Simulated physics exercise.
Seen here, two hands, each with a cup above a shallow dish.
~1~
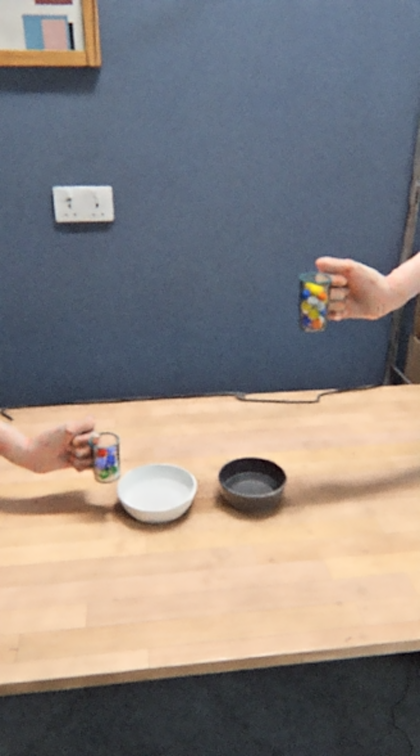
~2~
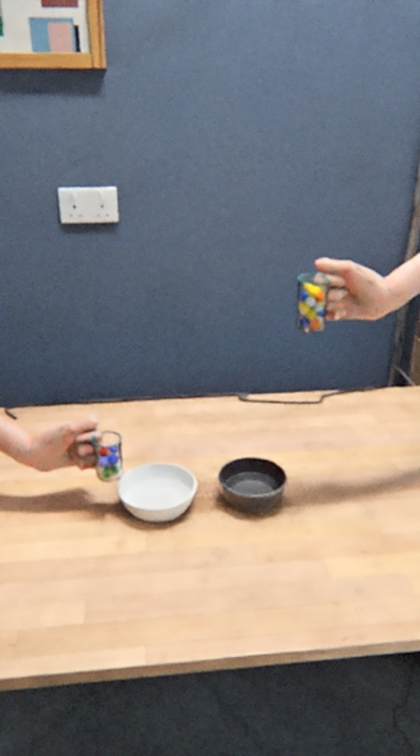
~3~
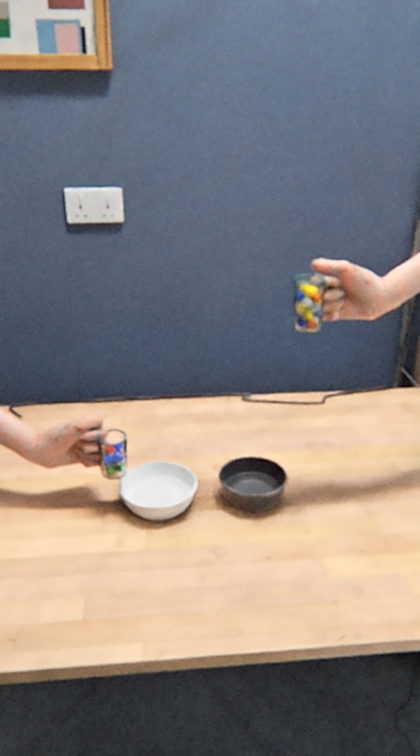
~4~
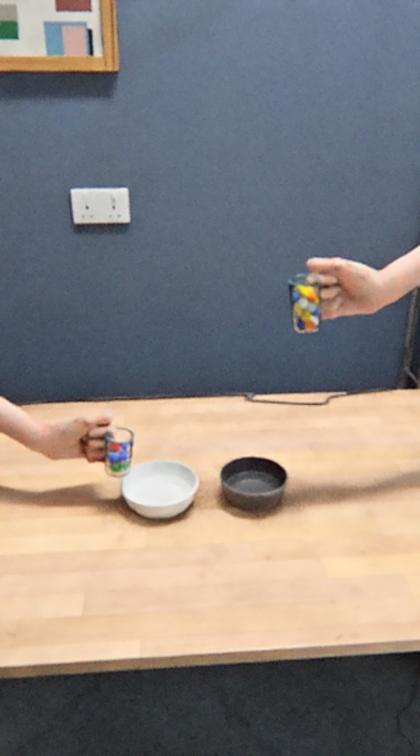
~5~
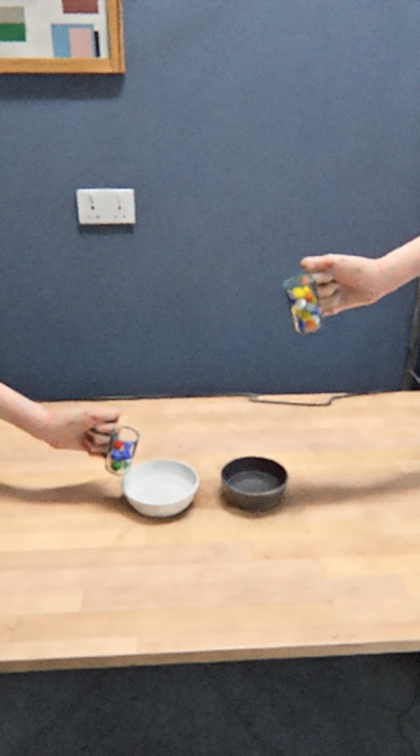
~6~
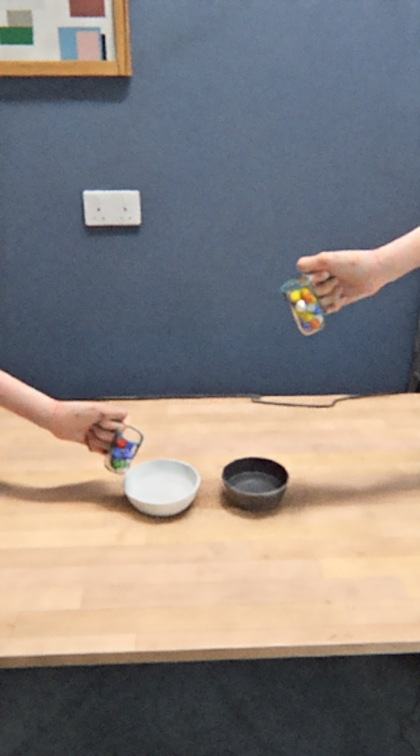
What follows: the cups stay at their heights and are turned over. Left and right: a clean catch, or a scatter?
The left dish holds every piece; the right one ends with pieces scattered round it.
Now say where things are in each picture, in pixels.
Left dish at (159, 512), empty; left cup at (106, 458), holding glass marbles, just above its dish; right dish at (259, 498), empty; right cup at (314, 303), holding glass marbles, high above its dish, in the first frame.
Left cup at (108, 457), upright; right cup at (312, 304), upright, in the second frame.
Left cup at (113, 455), upright; right cup at (309, 304), upright, in the third frame.
Left cup at (119, 453), tipped 7°; right cup at (306, 304), tipped 7°, in the fourth frame.
Left cup at (121, 451), tipped 16°; right cup at (304, 305), tipped 16°, in the fifth frame.
Left dish at (160, 505); left cup at (123, 451), tipped 25°; right dish at (259, 496); right cup at (305, 306), tipped 25°, in the sixth frame.
Then, 0.51 s after the last picture, left, all still in the cup; right, all still in the cup.
Then, 1.06 s after the last picture, left, all still in the cup; right, nearly all still in the cup, a small part in the air.
Then, 1.71 s after the last picture, left, all in the dish; right, about a third in the dish, a small part outside the dish, about half in the air.
By the end, left, all in the dish, none outside the dish; right, about half in the dish, about half outside the dish.
